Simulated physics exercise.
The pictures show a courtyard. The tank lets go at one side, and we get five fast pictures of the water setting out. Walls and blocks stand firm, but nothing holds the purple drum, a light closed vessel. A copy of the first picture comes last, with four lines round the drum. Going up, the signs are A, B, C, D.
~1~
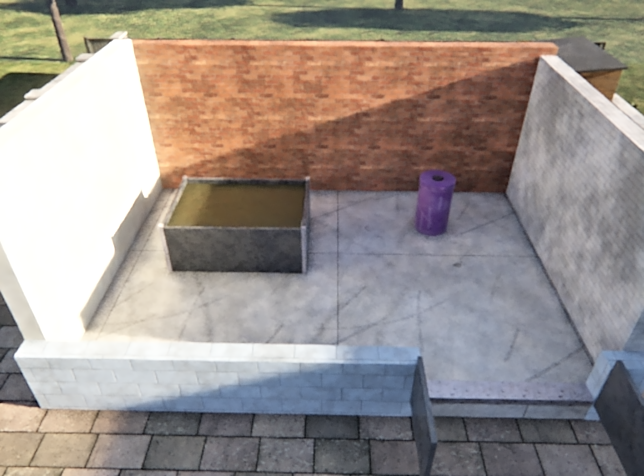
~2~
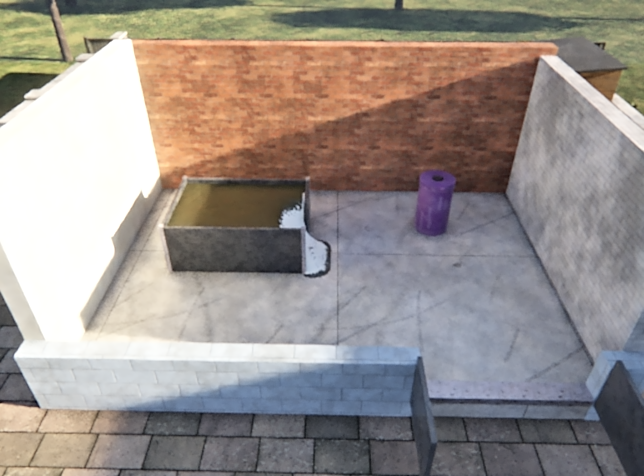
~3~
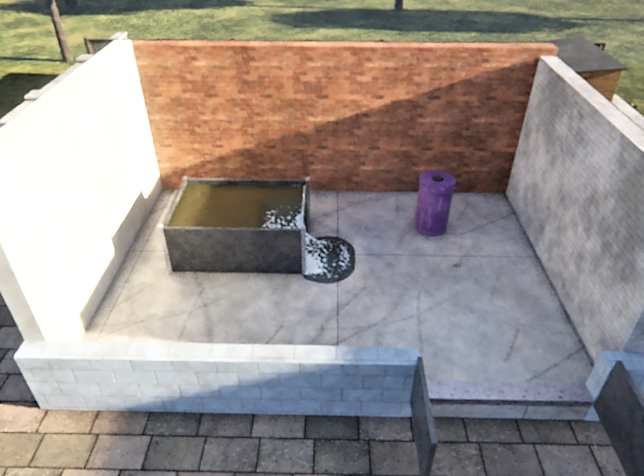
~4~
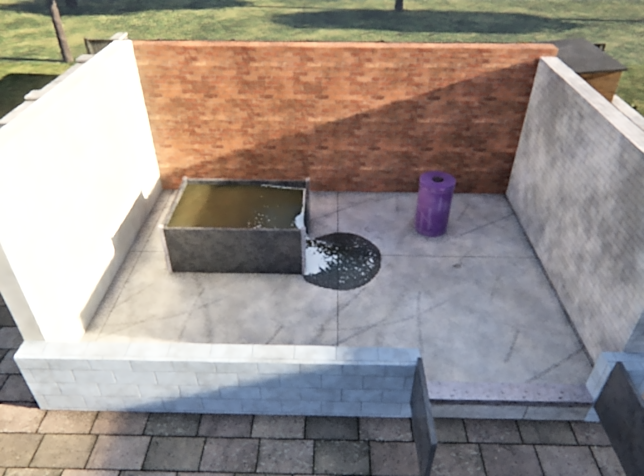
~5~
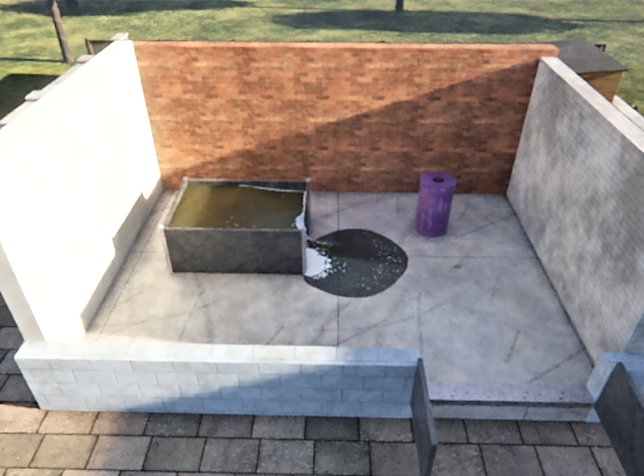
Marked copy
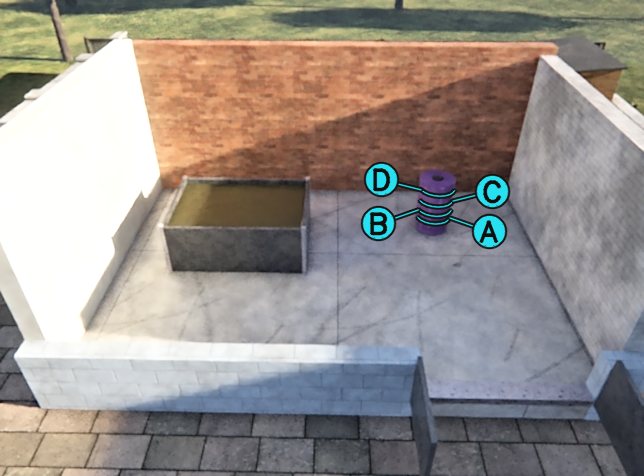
A small paved courtyard, seen from above by a still camera, has a brick wall at the back, pale walls at the sides and grass beyond. A dark rectangular tank of murky, yellow-brown water stands left of centre, a purple drum to the right, and an open gate at the front right. Foaming water pours from the tank's right side and spreads rightward across the floor in a widening dark puddle.
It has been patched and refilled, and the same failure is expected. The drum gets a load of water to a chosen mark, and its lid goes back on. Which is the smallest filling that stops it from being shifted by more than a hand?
It is A.
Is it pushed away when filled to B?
No, that is safe.
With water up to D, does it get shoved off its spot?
No, that is safe.
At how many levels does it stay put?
All of the four.
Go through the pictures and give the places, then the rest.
Lid of the purple drum at (438, 178); tank full, its middle at (240, 206); open gate at (509, 352), in the first frame.
In the second frame, 1 % of the ground under water, its edge towards the drum at (323, 245).
In the third frame, 3 % of the ground under water, its edge towards the drum at (344, 243).
In the fourth frame, 5 % of the ground under water, its edge towards the drum at (369, 246).
Lid of the purple drum at (438, 180); 8 % of the ground under water, its edge towards the drum at (385, 240), in the fifth frame.
In cyan, A at (435, 224); B at (436, 216); C at (438, 207); D at (439, 196); from the bottom up A, B, C, D.
If A is chosen, it does not move.
If B is chosen, it does not move.
If C is chosen, it does not move.
If D is chosen, it does not move.
